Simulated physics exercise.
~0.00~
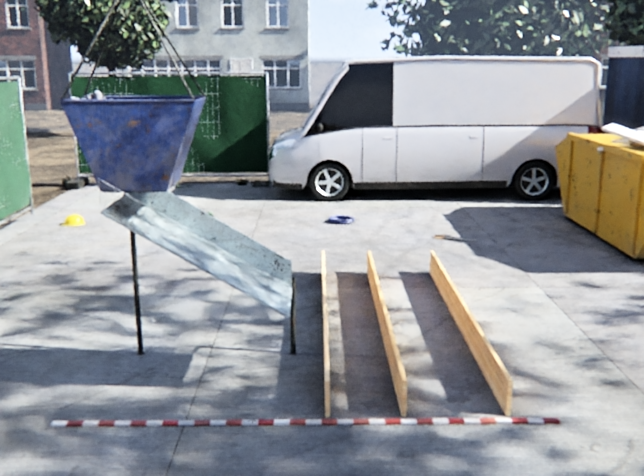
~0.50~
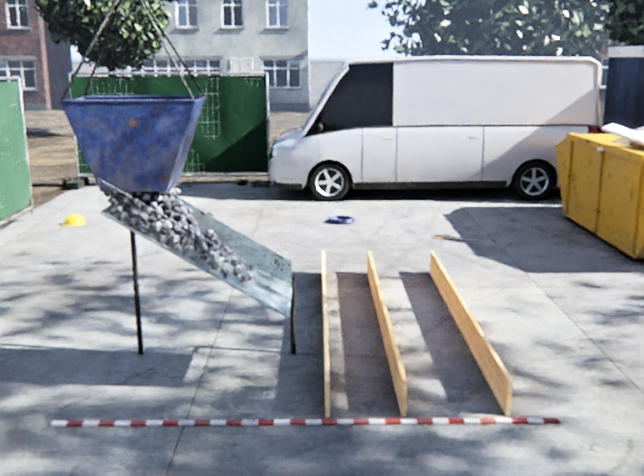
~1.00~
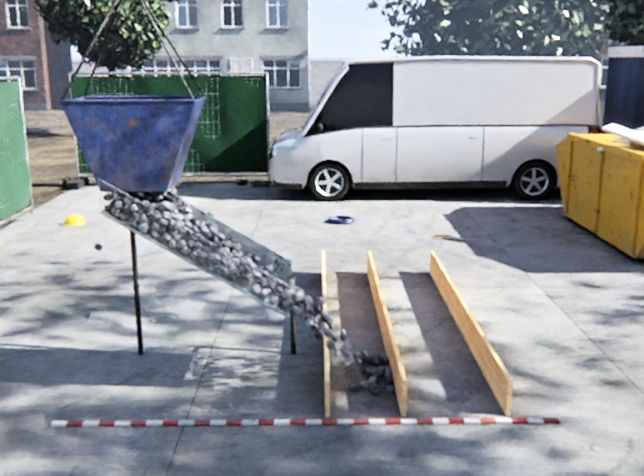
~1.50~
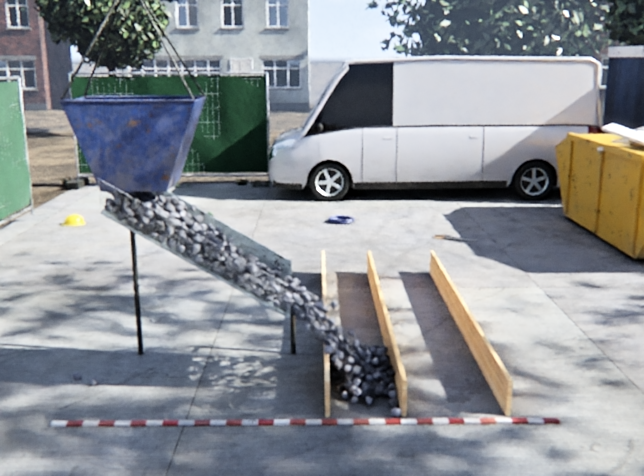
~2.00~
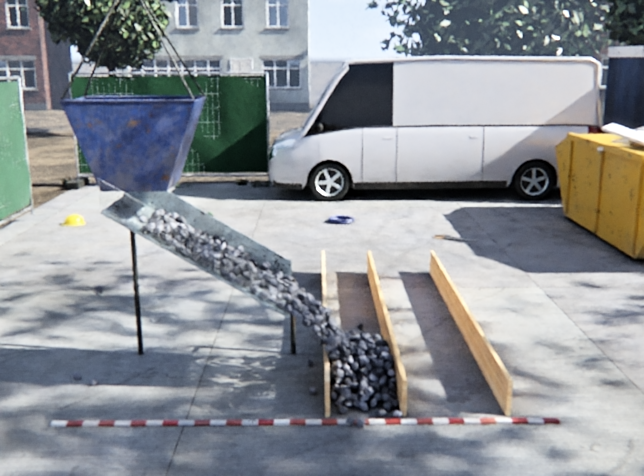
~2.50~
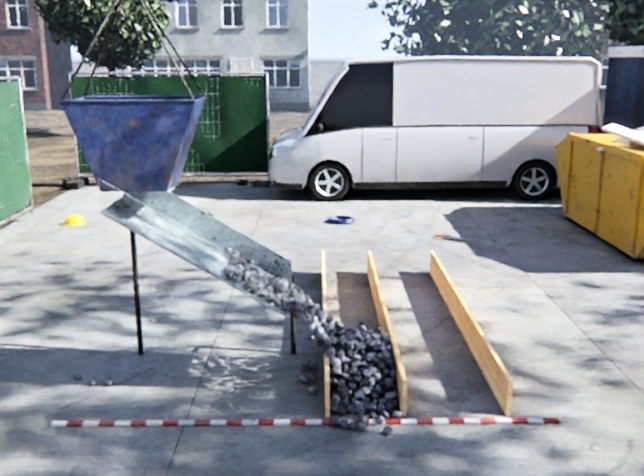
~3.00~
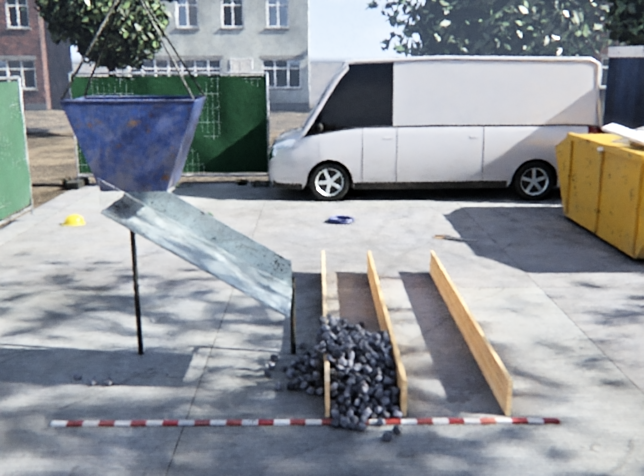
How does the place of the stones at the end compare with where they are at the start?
At the start the stones are out of sight inside the blue skip at the upper left. At the end they lie lower down and further right, mostly heaped in the left bay between the planks, with some spilled to its left.
A blue skip hangs still above a sloping steel sheet in a sunlit concrete yard, seen from a fixed, slightly raised view. A white van stands behind, a yellow container sits at the right, and three wooden planks form two bays behind a red and white striped bar. Grey stones pour from the skip and slide down the steel to the right. They drop into the left bay and pile up as the skip's flow stops and the steel clears. Most finish heaped in the left bay, with some spilled to its left, while the right bay stays empty.
